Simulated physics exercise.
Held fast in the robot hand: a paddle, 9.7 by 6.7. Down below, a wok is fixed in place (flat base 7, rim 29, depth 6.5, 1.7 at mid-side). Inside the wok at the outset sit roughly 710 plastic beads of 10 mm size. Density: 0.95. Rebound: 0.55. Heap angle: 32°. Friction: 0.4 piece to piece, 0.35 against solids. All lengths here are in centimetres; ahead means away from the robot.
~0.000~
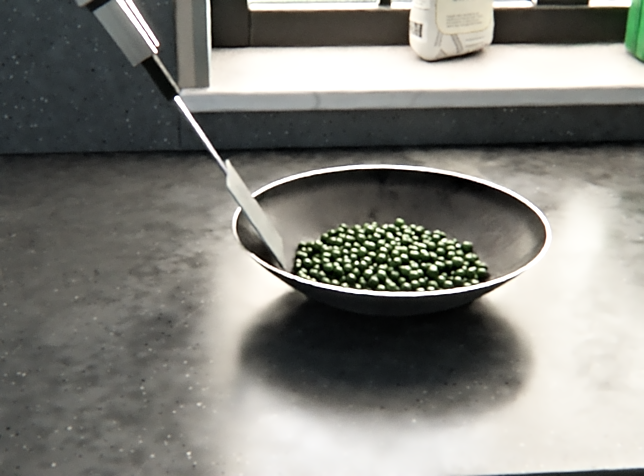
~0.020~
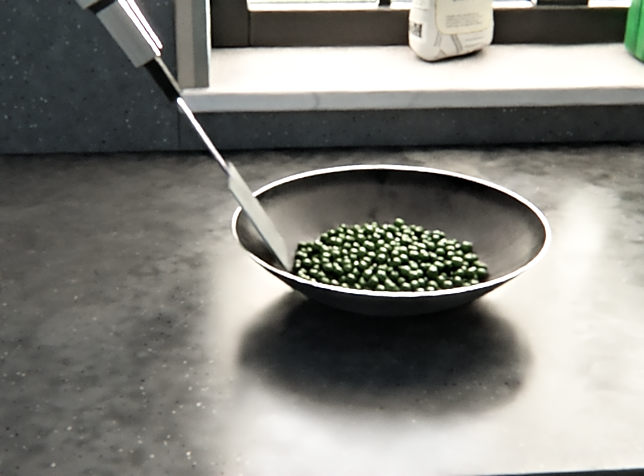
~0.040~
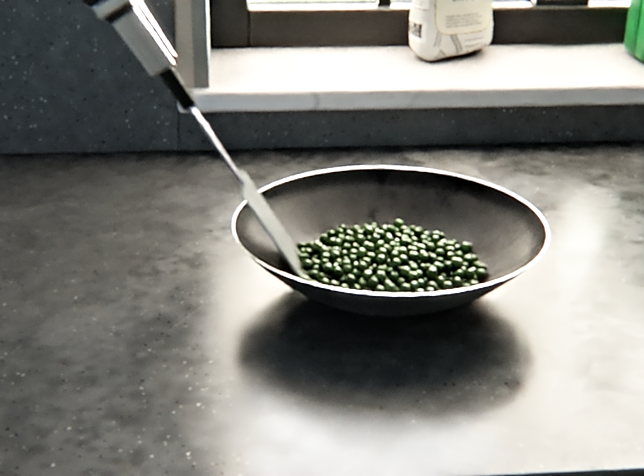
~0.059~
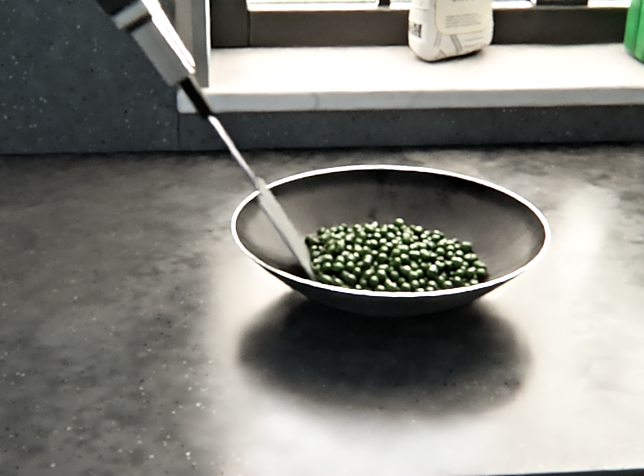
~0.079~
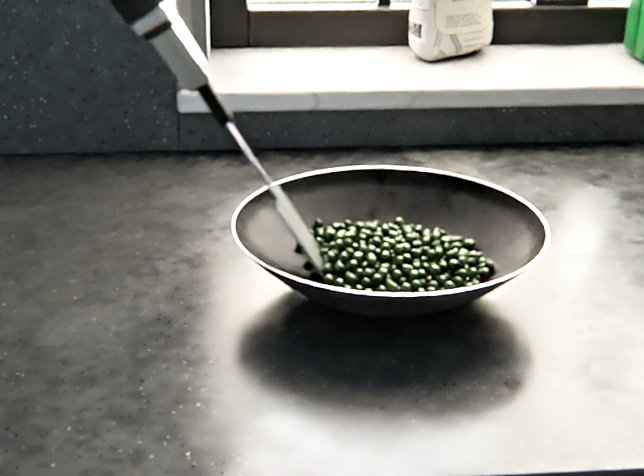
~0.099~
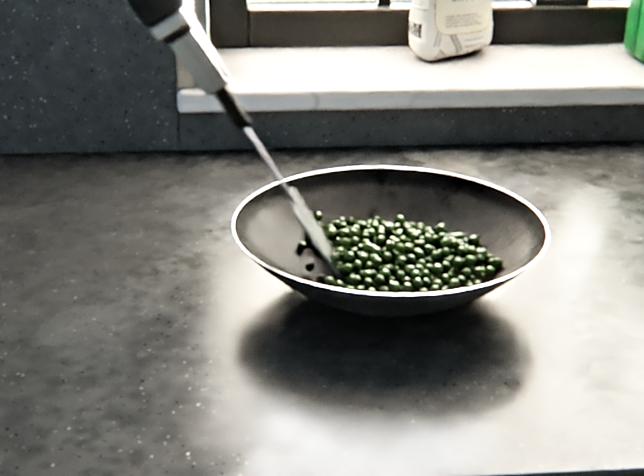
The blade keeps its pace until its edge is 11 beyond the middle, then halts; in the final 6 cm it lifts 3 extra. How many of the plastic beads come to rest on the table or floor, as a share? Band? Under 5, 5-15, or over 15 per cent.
Over 15 per cent.
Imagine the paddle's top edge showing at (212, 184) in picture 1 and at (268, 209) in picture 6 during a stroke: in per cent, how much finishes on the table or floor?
Around 20 per cent finishes there.
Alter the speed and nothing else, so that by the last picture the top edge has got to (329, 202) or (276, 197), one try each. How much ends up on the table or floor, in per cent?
First try around 35 %, second try around 20 %.
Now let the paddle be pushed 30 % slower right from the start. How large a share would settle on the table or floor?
20 per cent, roughly.
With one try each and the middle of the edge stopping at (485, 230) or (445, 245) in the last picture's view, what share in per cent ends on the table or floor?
15 % and 0 %.
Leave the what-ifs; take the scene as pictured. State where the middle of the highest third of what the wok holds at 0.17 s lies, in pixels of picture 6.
(440, 246).
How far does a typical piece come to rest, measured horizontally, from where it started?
Roughly 5 centimetres.
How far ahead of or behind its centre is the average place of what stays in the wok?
Ahead, by around 3.0 cm.
By 0.17 s, sloping 59°, highest piece 5 above the table; 708 in the wok.
By 0.24 s, sloping 59°, highest piece 8 above the table; 708 in the wok.
By 0.47 s, sloping 59°, highest piece 8 above the table; 521 in the wok, 124 on the table or floor, 63 on the blade or in flight.
By 1.52 s, sloping 59°, highest piece 7 above the table; 521 in the wok, 187 on the table or floor.
Final count, 521 in the wok, 187 on the table or floor. That is 26 % on the table or floor.
